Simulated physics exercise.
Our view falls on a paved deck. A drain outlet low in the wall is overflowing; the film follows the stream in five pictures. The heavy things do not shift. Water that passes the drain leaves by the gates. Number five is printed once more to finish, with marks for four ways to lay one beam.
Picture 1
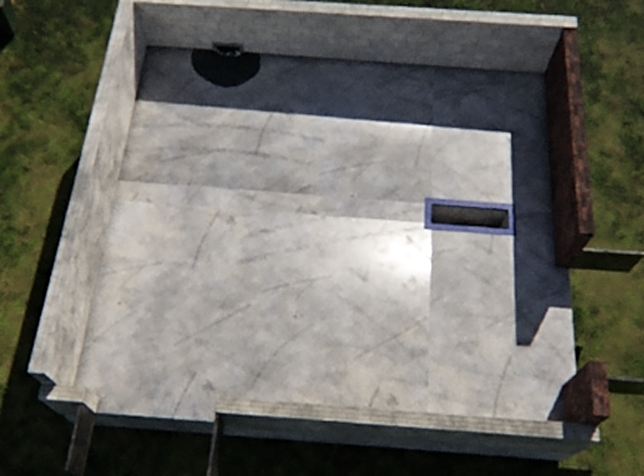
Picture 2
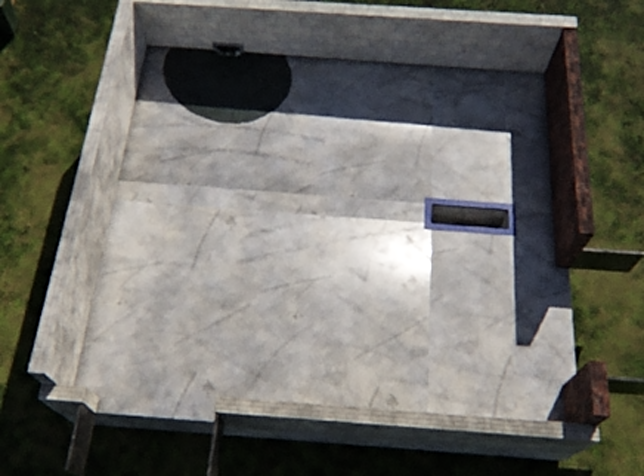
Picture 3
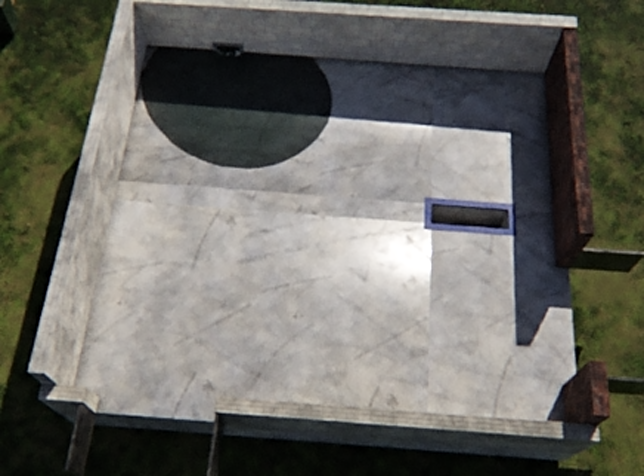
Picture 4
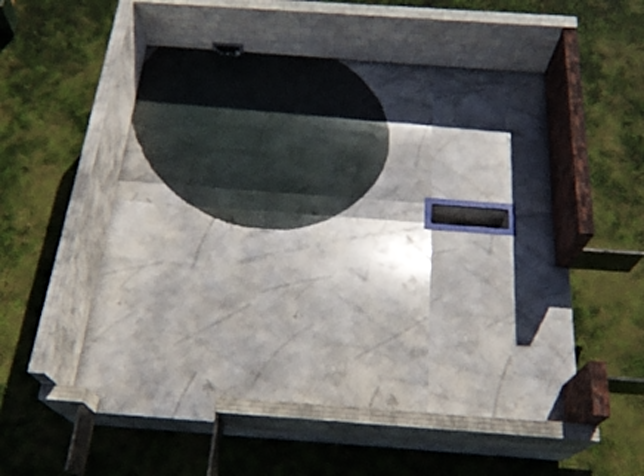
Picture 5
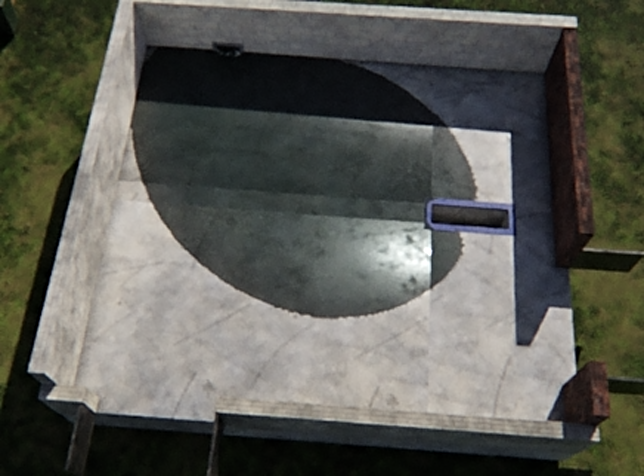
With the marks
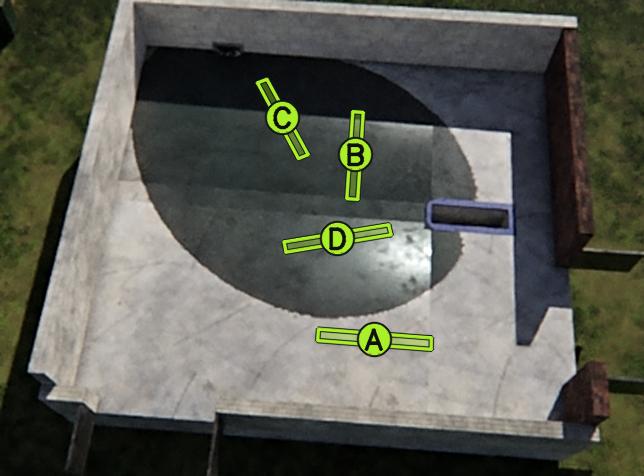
A dark patch of water spread from an outlet by the back wall across a pale walled deck, growing steadily toward the front and right until it reached the blue-edged drain.
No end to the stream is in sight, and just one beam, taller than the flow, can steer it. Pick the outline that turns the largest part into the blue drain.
D.
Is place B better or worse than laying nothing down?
It is worse.
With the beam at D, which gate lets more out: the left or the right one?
More leaves on the right.
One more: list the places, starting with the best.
D, A, C, B.
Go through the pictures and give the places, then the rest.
Outfall at (228, 47); blue drain at (470, 217); open gate at (559, 324); open gate at (160, 403); water covers 2 % of the ground and shows as far out as (206, 76); blue drain still dry.
Water covers 6 % of the ground and shows as far out as (269, 109); blue drain still dry.
Water covers 14 % of the ground and shows as far out as (276, 158); blue drain still dry.
Water covers 26 % of the ground and shows as far out as (302, 224); blue drain still dry.
Water covers 43 % of the ground and shows as far out as (452, 263); blue drain taking water.
On the marked copy, A from (318, 334) to (431, 343); B from (352, 199) to (358, 112); C from (262, 81) to (303, 156); D from (285, 247) to (389, 229).
If A is chosen, about 22 % of the stream runs into the blue drain, about 77 % out by the gates.
If B is chosen, about 4 % of the stream runs into the blue drain, about 95 % out by the gates.
If C is chosen, about 15 % of the stream runs into the blue drain, about 85 % out by the gates.
If D is chosen, about 43 % of the stream runs into the blue drain, about 55 % out by the gates.
